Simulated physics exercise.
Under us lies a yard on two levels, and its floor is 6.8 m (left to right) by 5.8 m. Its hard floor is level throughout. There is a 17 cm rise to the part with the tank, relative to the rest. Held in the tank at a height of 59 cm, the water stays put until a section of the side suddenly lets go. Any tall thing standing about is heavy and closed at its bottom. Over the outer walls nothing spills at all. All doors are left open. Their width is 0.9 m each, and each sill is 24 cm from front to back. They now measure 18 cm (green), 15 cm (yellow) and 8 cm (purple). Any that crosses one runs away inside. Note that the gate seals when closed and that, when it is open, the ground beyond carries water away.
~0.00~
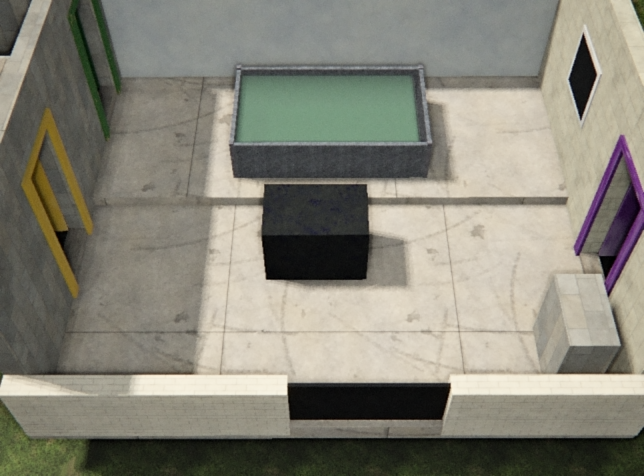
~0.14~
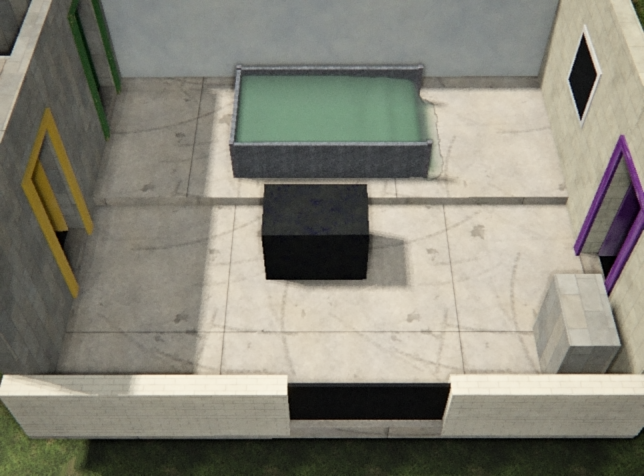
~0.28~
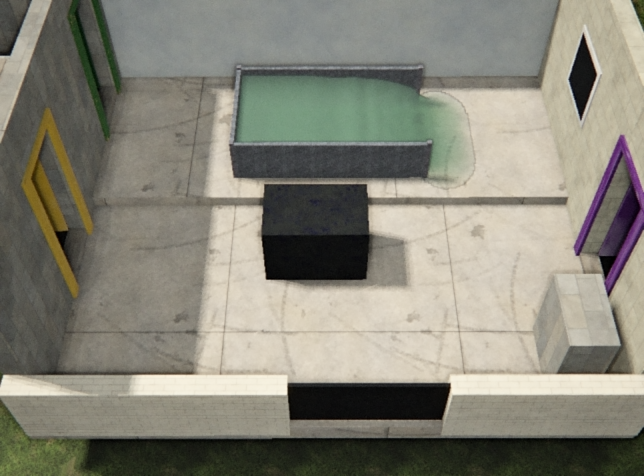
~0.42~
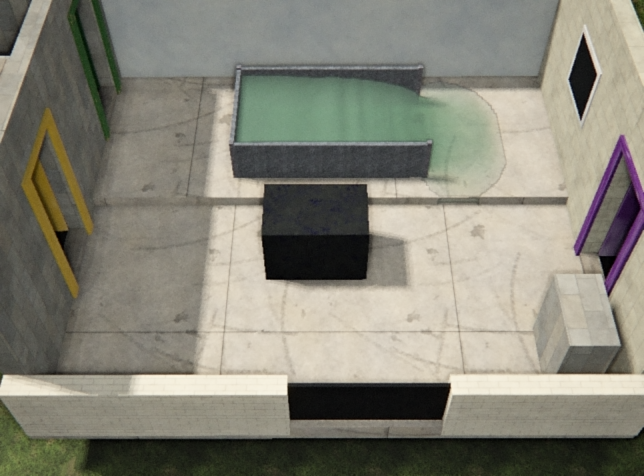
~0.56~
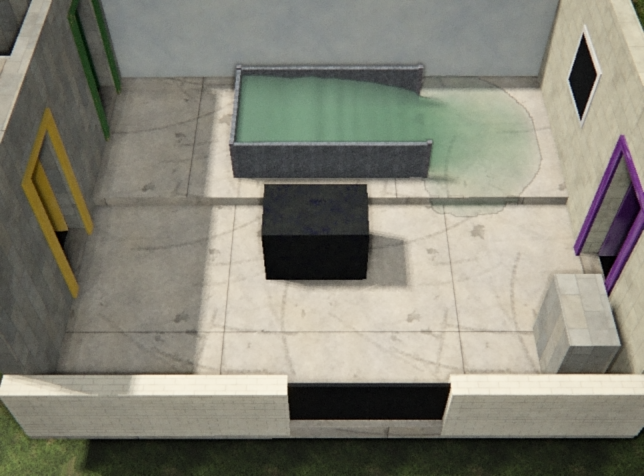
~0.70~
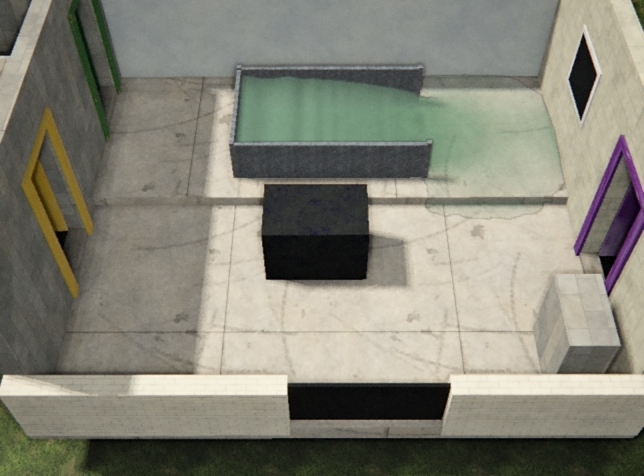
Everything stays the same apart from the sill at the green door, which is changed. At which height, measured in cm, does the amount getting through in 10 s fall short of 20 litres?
From about 9 cm upwards.
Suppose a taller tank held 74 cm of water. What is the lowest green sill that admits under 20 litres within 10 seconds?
I'd go with near 12.5 cm then.
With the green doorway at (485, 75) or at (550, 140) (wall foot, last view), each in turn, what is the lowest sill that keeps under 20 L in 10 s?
About 25 cm, then about 31 cm.
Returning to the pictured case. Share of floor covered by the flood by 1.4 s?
Approximately 20 %.
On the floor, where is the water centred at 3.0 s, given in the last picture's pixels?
I'd say around (447, 153).
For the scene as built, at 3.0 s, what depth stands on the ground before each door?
In cm: Green 0, yellow 0, purple 13.
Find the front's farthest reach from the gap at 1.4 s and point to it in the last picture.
(571, 261).
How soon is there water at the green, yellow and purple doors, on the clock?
So the front gets to green at 5.0 seconds, yellow at 6.5 seconds, and purple at 1.4 seconds.
After 1.4 s water covers 20 % of the floor, deepest (39 cm) near (530, 77); it has not reached the green door.
After 3.0 s water covers 30 % of the floor, deepest (31 cm) near (607, 407); it has not reached the green door.
After 10.0 s water covers 95 % of the floor, deepest (17 cm) near (256, 241); 6 cm at the green door, 0 litres in over its 18 cm sill.
At the green door as built, the water arrived by 4.9 s and peaked near 13 cm at 6.0 s.
Run again over the same 10 s with other heights there, 36 litres in over 7.5 cm, 12 litres over 10.5 cm. The limit of 20 litres is kept from about 9 cm up.
